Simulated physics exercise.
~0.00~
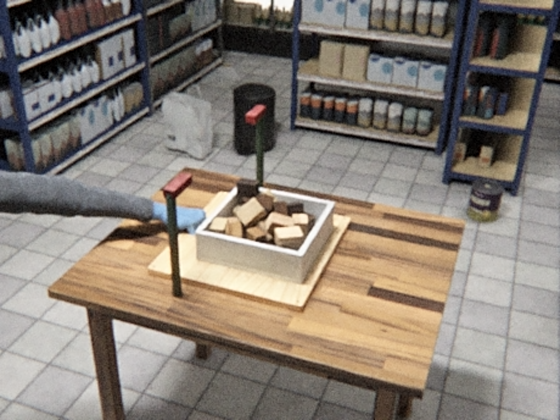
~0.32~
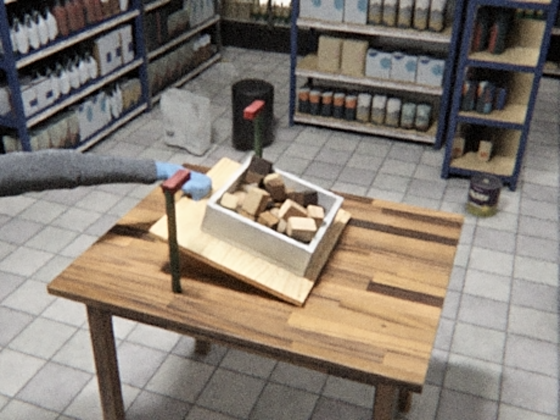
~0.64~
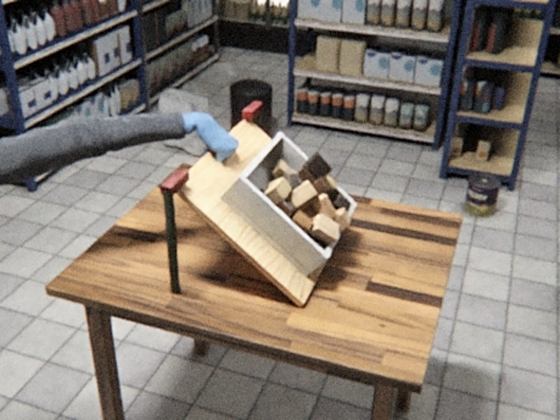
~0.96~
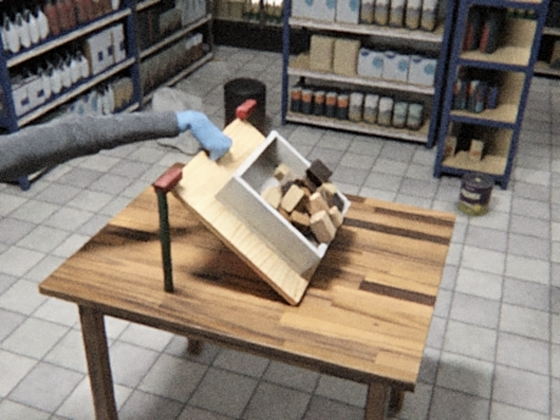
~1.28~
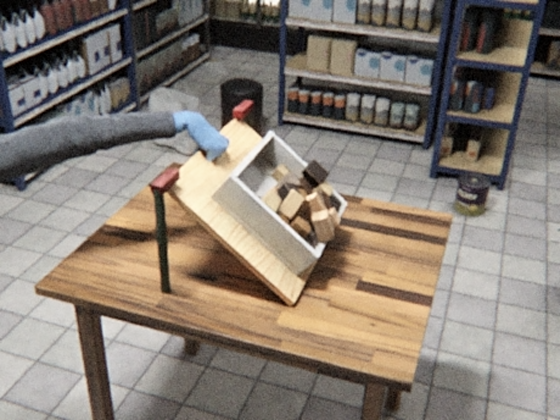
Storeroom with stocked shelves, a blue-gloved hand tipping a board and its white tote against red-topped stops, wooden blocks sliding rightward.
